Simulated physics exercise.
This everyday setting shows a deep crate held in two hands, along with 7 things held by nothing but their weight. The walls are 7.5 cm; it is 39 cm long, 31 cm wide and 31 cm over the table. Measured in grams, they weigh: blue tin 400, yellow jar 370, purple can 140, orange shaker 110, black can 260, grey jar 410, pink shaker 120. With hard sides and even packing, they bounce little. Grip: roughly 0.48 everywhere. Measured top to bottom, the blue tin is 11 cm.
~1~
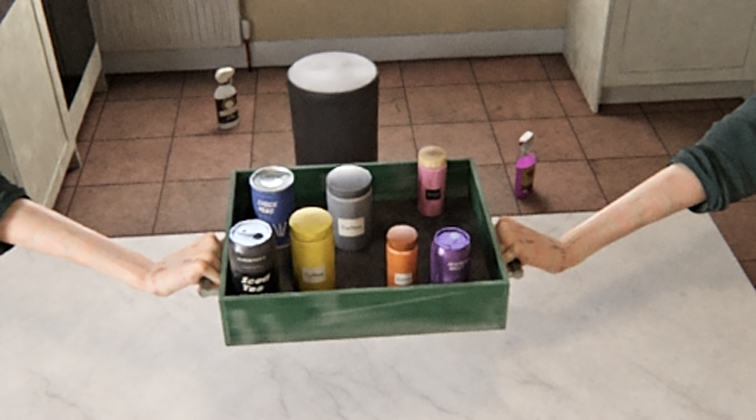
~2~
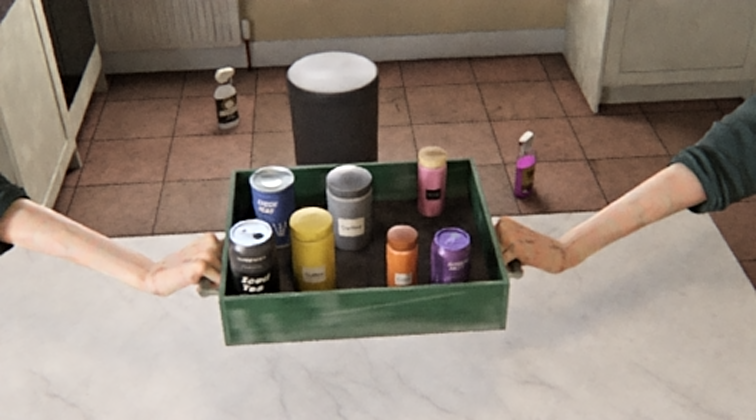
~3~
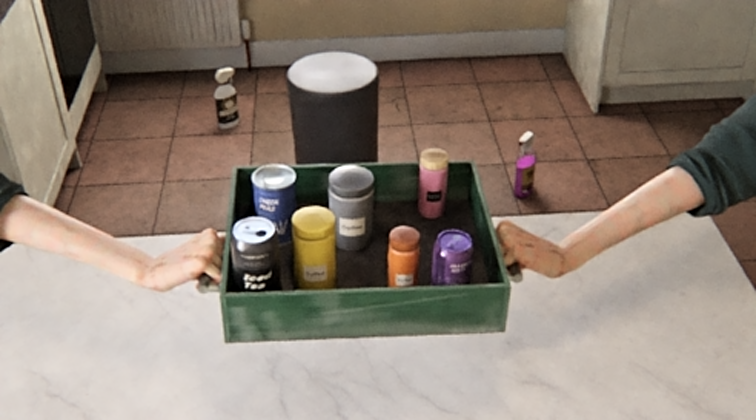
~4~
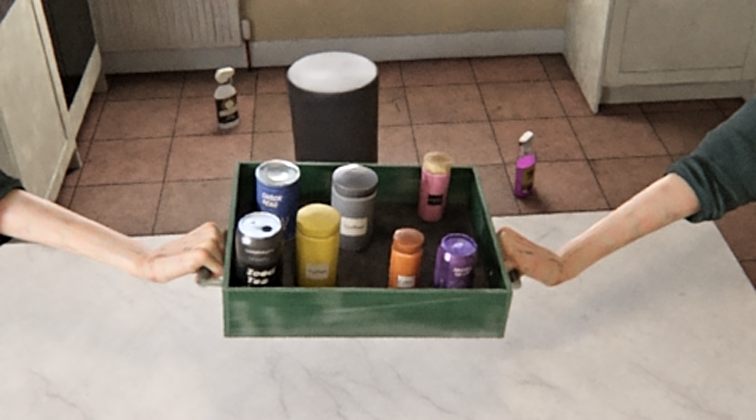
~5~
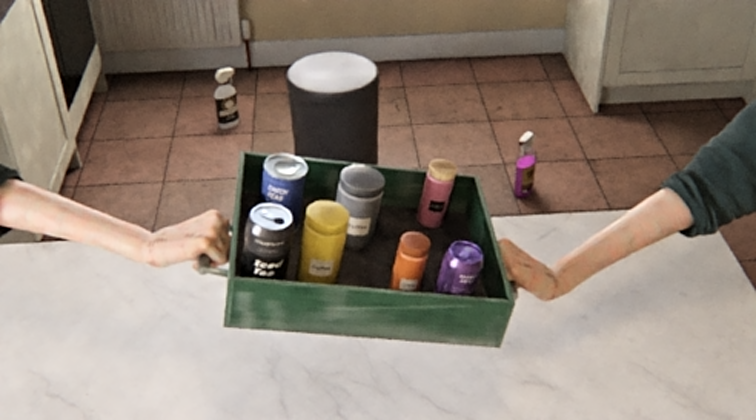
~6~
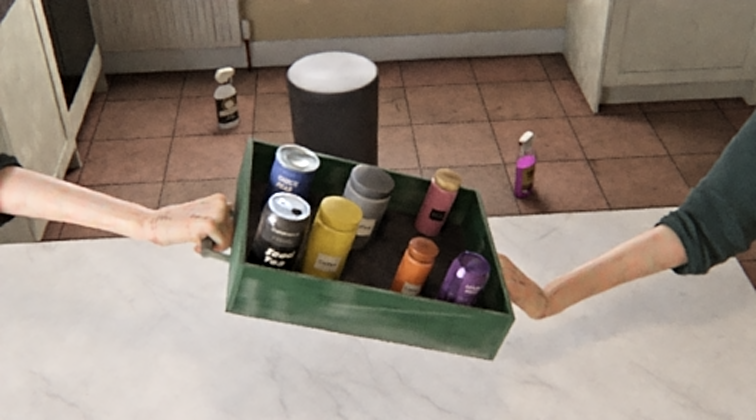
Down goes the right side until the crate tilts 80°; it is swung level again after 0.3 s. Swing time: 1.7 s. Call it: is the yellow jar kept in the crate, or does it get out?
It gets out.
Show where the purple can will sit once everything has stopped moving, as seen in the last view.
Around (460, 246).
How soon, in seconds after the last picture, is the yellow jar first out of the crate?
Answer: Near 0.7 s.
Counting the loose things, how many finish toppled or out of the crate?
My answer is 3.
Then, 0.50 s on from there, crate tipped 59°, right side down; yellow jar 53° off its base near (435, 293); black can 67° off its base; orange shaker 60° off its base.
Then, 1.20 s on from there, crate tipped 80°, right side down; yellow jar now out of the crate; black can upside down; orange shaker 73° off its base.
Then, 2.40 s on from there, crate tipped 29°, right side down; black can now out of the crate; orange shaker 73° off its base; blue tin moved 25 cm.
In the end, out of the crate, yellow jar and black can; toppled in the crate, orange shaker; not toppled but over 5 cm from the start, blue tin, purple can and grey jar; the last one under 5 cm from the start. In the last view, yellow jar near (511, 354).
